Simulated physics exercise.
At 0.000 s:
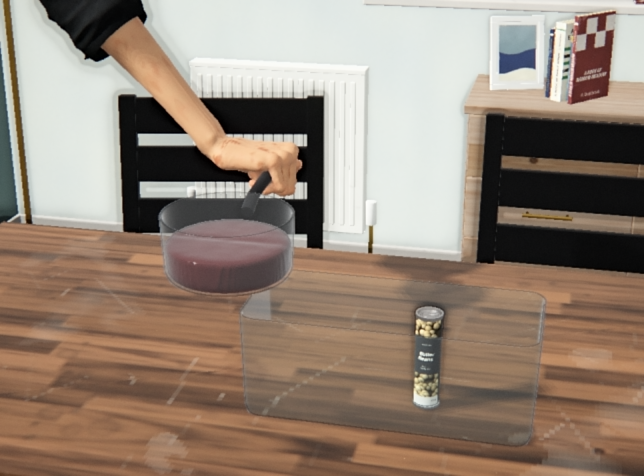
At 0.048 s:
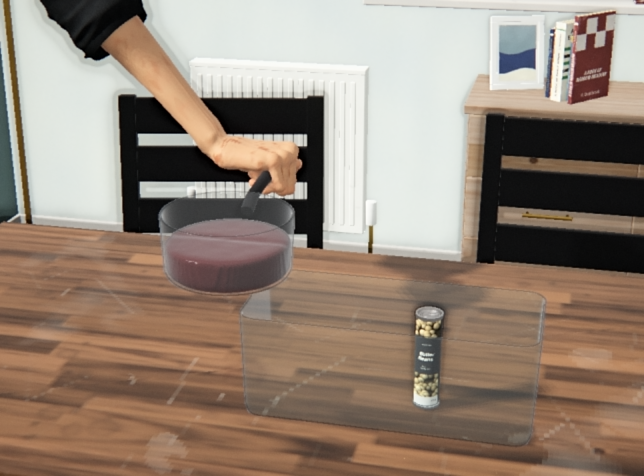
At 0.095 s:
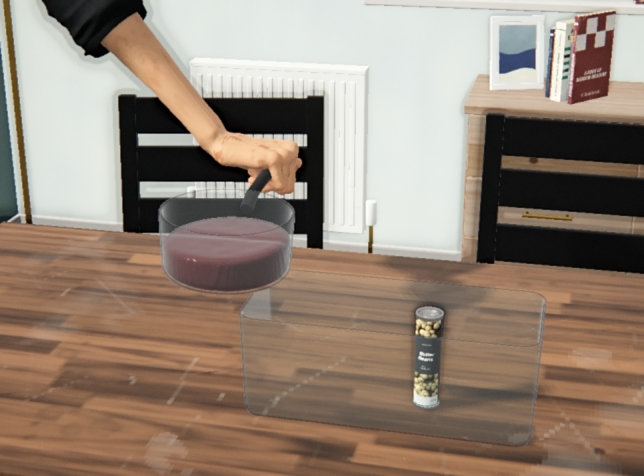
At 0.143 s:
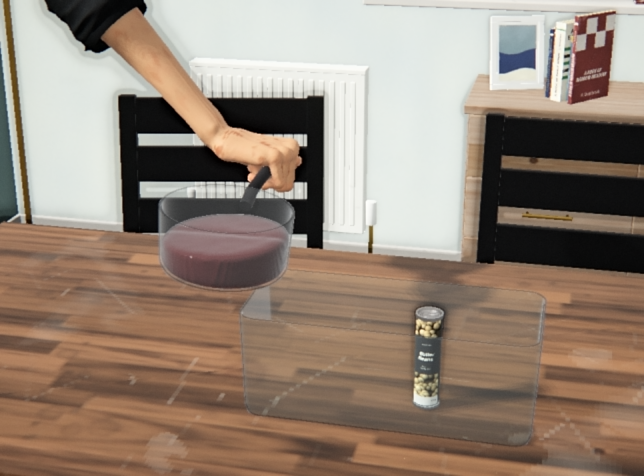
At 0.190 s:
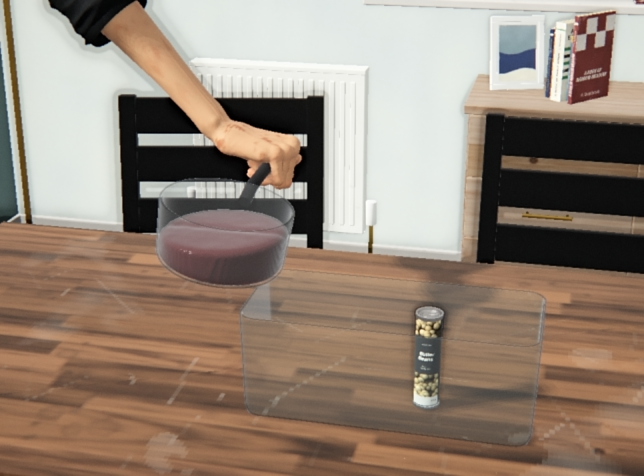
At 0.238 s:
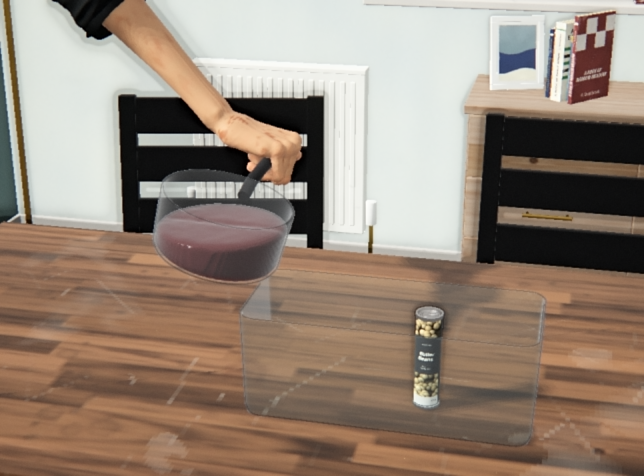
A hand held a clear saucepan of dark red liquid above a wooden table, beside an empty see-through basin with a small tin near it, then slowly tilted the pan slightly to the right.
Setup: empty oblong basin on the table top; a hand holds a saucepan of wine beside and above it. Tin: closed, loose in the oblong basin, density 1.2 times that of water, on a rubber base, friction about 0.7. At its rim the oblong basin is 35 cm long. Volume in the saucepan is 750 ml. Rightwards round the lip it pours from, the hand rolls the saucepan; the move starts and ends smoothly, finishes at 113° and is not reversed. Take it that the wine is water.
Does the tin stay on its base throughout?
Yes, it stays on its base.
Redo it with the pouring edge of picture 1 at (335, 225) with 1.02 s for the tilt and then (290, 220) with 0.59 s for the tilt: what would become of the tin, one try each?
Trial 1 - tin tips; trial 2 - tin tips.
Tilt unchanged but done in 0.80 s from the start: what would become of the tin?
Then the tin tumbles.
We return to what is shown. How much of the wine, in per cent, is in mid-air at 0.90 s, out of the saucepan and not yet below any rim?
Estimate: Around 16 per cent.
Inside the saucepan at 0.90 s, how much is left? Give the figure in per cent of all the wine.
I'd estimate some 8 per cent.
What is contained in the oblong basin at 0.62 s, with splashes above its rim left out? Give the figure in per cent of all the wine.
About 3 per cent.
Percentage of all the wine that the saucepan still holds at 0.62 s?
Fraction remaining: Approx. 62 per cent.
Then, 0.62 s in, the tilt is 76° and 62 per cent is still to pour; the tin stands where it began.
Then, 0.90 s in, the tilt is 109° and 8 per cent is still to pour; the tin stands where it began.
Then, 1.20 s in, the tilt is 113° and 0 per cent is still to pour; the tin stands where it began.
Then, 1.52 s in, the tilt is 113° and 0 per cent is still to pour; the tin stands where it began.
Finally, the tin stands where it began.
